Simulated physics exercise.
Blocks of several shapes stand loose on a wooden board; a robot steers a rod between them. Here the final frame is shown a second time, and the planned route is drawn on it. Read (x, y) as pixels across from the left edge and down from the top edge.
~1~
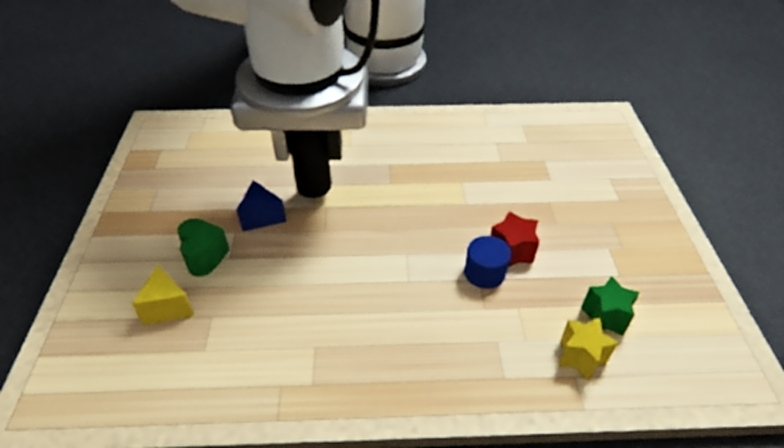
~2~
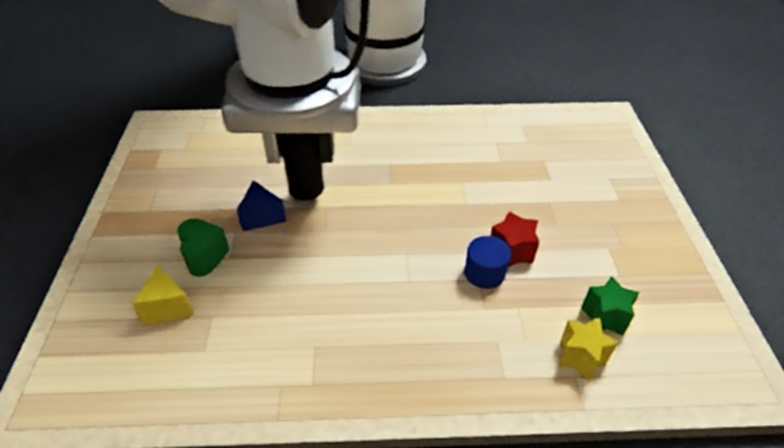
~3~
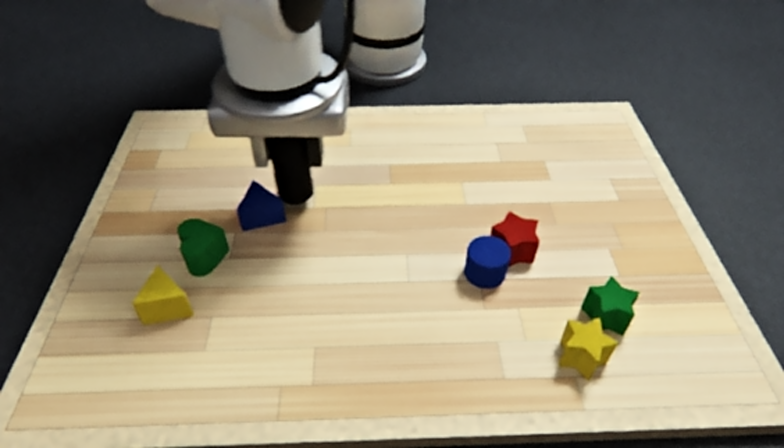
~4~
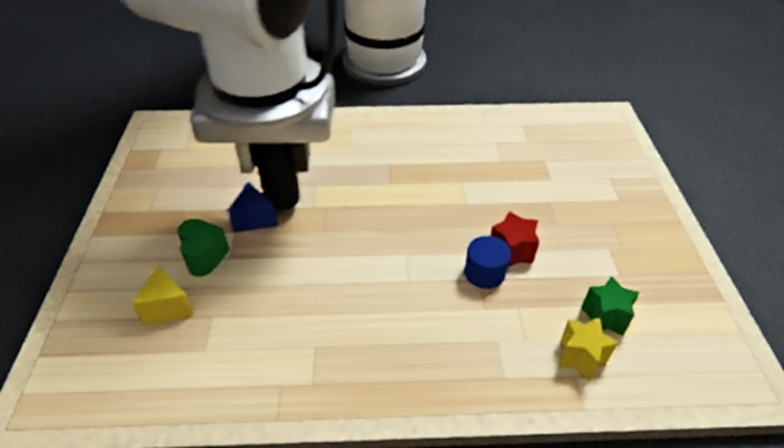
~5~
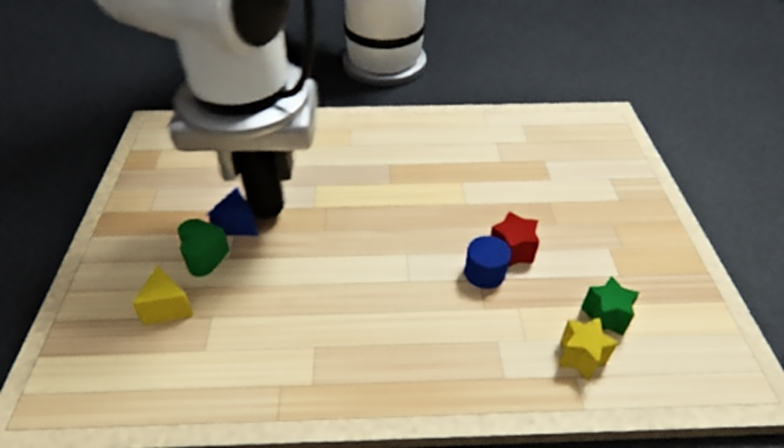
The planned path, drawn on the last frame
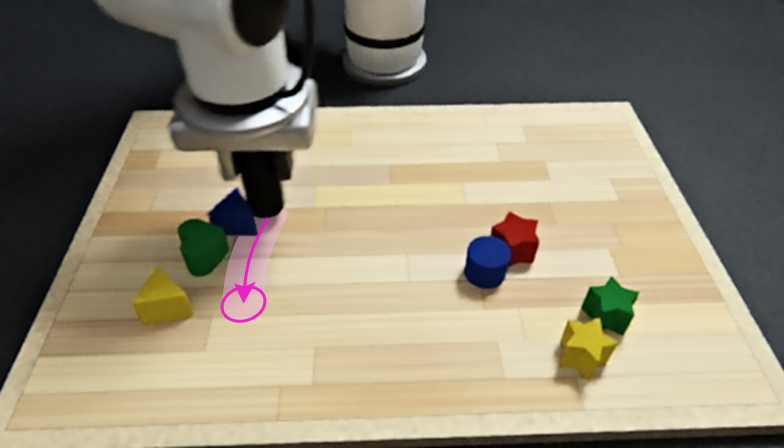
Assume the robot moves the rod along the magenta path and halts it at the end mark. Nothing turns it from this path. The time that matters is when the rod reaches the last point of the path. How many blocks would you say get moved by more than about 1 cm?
Answer: 1.
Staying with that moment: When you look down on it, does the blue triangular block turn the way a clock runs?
It seems so.
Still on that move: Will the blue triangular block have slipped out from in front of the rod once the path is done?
Yes, that is how it ends up.
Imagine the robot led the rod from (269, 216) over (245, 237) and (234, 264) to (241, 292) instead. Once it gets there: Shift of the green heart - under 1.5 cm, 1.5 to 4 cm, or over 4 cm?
Moves 1.5 to 4 cm.
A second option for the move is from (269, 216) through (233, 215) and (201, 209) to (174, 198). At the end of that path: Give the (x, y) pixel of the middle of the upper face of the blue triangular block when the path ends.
Top centre: (177, 210).
Path on the board, from (269, 216) over (255, 242) and (247, 271) to (244, 304).
What follows on the original path. One third of the way, rod at (253, 232); blue triangular block at (217, 214), turned 30° clockwise.
Two thirds of the way, rod at (244, 261); green heart at (194, 236); blue triangular block at (217, 214), turned 30° clockwise.
At the end, rod at (240, 294); yellow triangular block in place; green heart at (194, 236); blue triangular block at (217, 214), turned 30° clockwise.
